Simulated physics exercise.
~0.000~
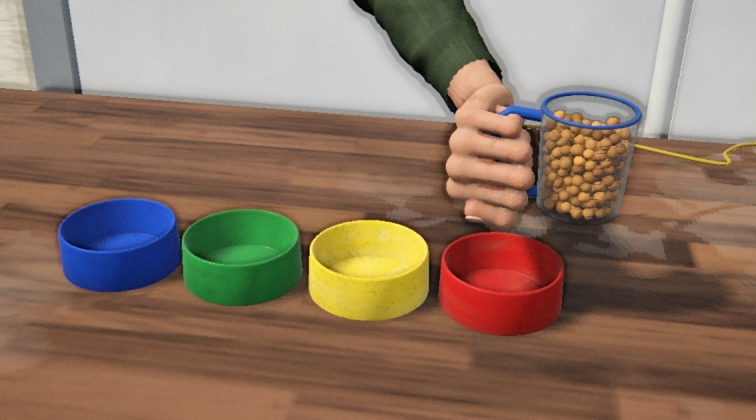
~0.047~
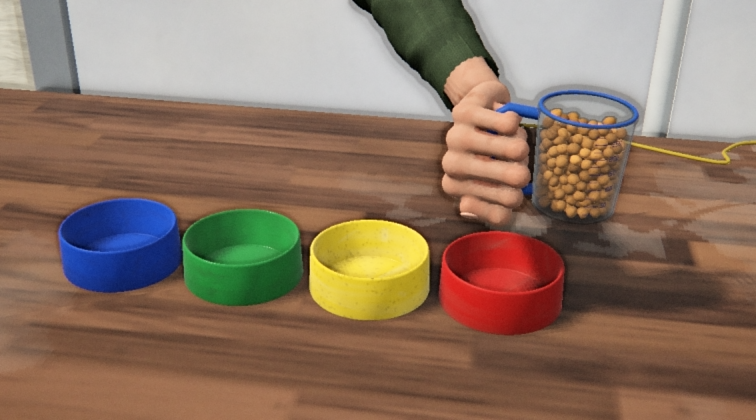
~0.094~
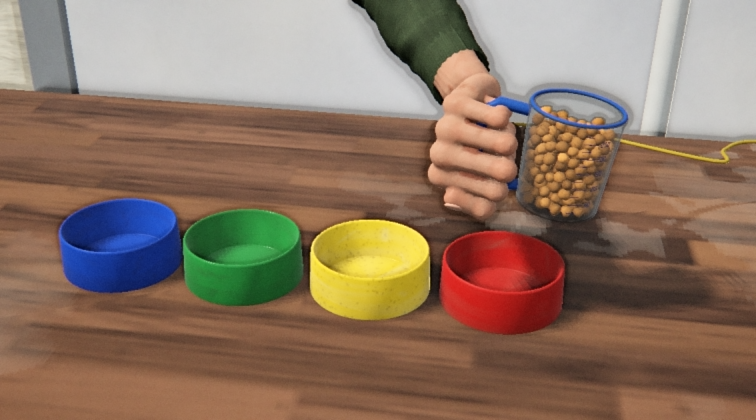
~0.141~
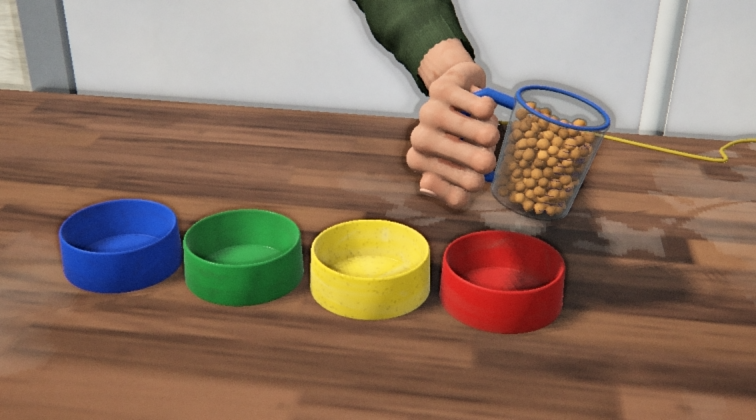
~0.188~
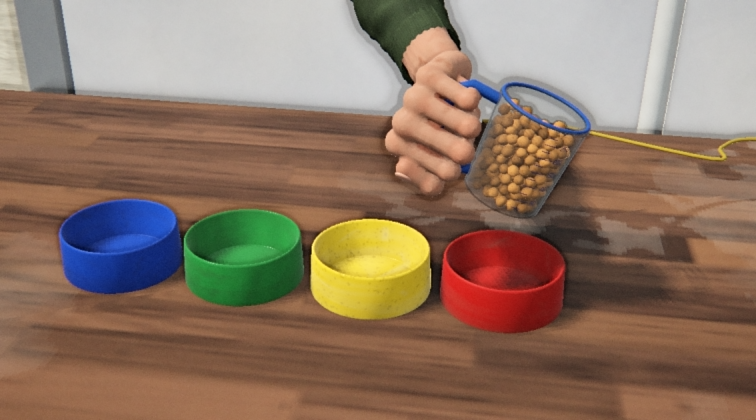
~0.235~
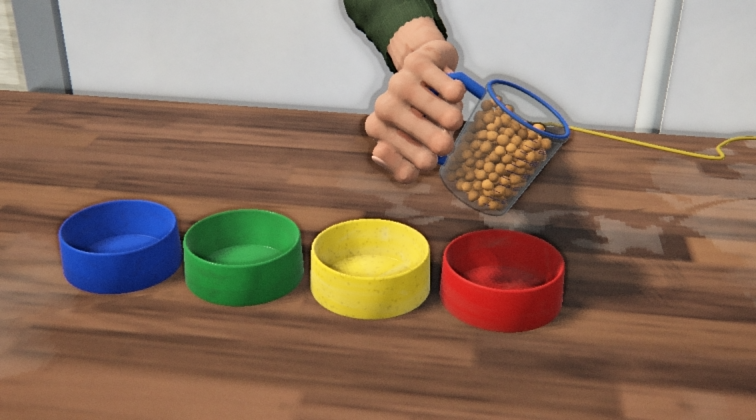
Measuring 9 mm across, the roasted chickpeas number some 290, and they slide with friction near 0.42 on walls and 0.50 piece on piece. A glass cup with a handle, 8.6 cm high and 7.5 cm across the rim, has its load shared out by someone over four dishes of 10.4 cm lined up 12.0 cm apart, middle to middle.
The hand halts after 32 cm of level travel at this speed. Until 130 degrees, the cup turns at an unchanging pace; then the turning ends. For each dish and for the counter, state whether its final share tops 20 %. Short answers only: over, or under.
Red dish: Within a fifth; blue dish: Within a fifth; green dish: Beyond a fifth; yellow dish: Within a fifth; counter: Within a fifth.
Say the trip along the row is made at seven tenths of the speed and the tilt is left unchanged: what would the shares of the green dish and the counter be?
Then the green dish gets 10 and the counter 10.
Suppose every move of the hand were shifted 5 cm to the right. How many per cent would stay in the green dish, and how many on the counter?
Green: 10; counter: 40.
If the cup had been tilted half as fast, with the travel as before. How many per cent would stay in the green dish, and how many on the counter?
It would be green 90 and counter 10.
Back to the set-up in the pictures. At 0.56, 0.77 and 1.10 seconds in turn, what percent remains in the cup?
In turn: 100 %, 90 %, 15 %.
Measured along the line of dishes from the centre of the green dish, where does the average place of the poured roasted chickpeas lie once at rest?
2 cm or so, rightwards.
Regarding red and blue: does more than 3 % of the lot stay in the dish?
For red, it does not, for blue, it does not.
After 0.56 s, tilt 78 degrees; cup holds 100 %.
After 0.77 s, tilt 111 degrees; cup holds 90 %, yellow 5 %.
After 1.10 s, tilt 130 degrees; cup holds 15 %, green 70 %, yellow 5 %.
In the end, at 1.8 s, red 0 %, blue 0 %, green 85 %, yellow 5 %, counter 5 %.
